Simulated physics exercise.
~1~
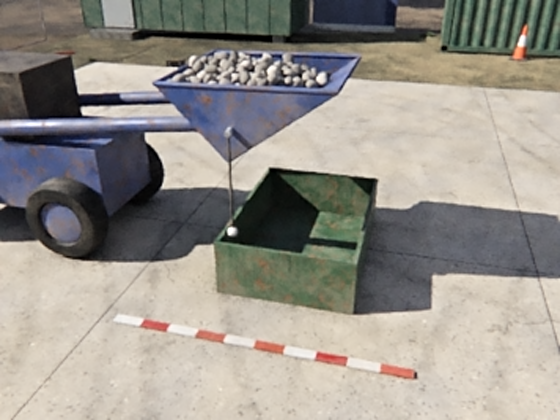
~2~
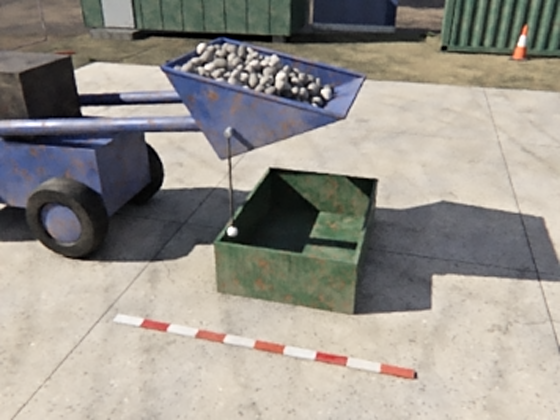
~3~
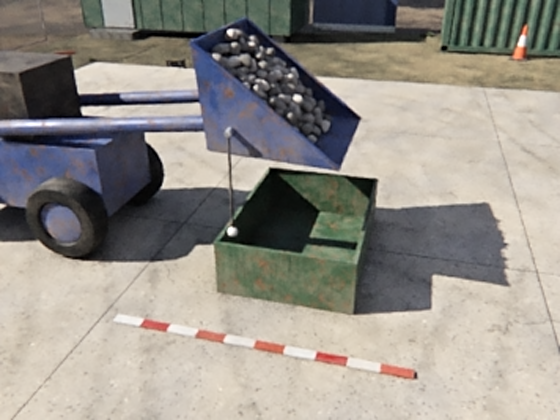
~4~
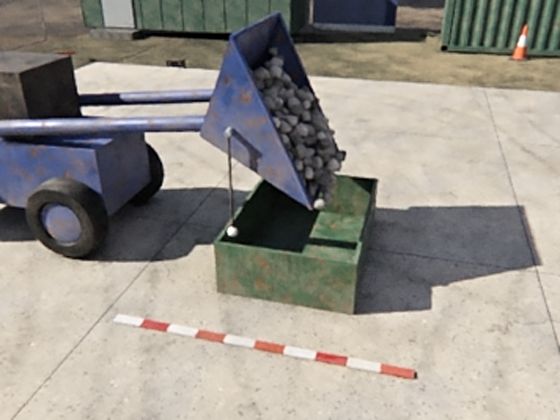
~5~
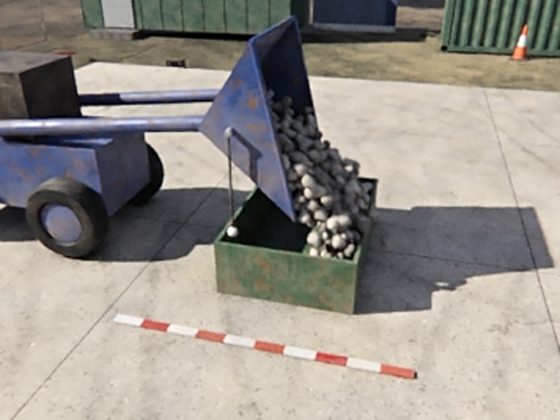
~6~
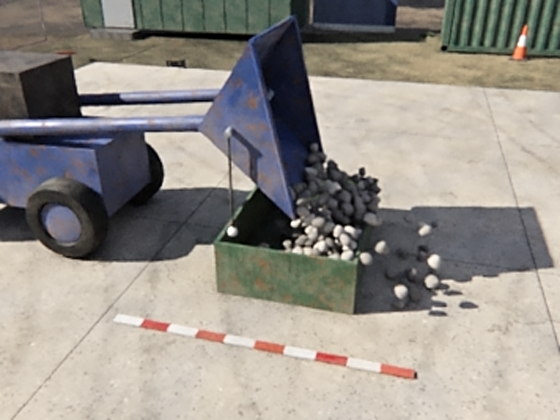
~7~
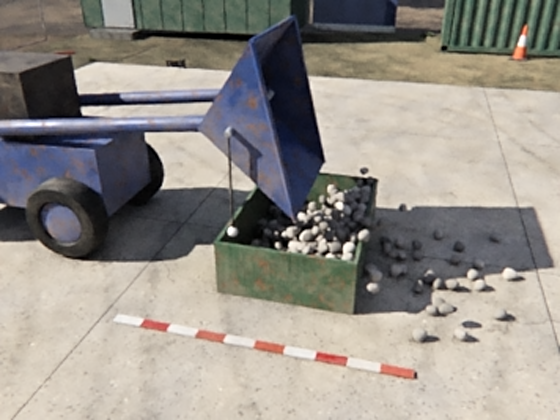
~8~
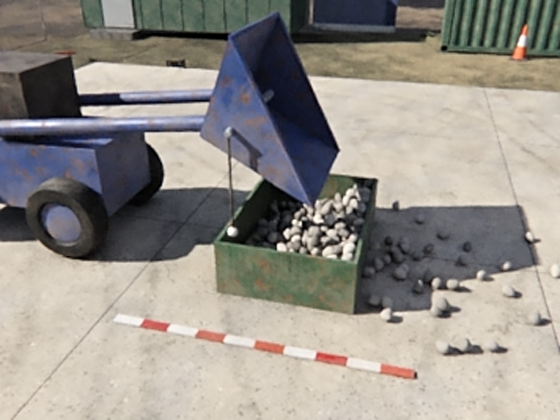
A blue wheeled loader stands at the left of a sunlit concrete yard, seen from slightly above, its raised bucket heaped with grey stones. Just below and to the right sits an open green bin, with a red and white striped staff on the ground in front and green containers and an orange cone behind. The bucket tips forward to the right, and the stones slide to its lip and pour into the bin. Some spill over the far side and scatter across the concrete. The emptied bucket begins tilting back, leaving most stones in the bin and others strewn to its right.
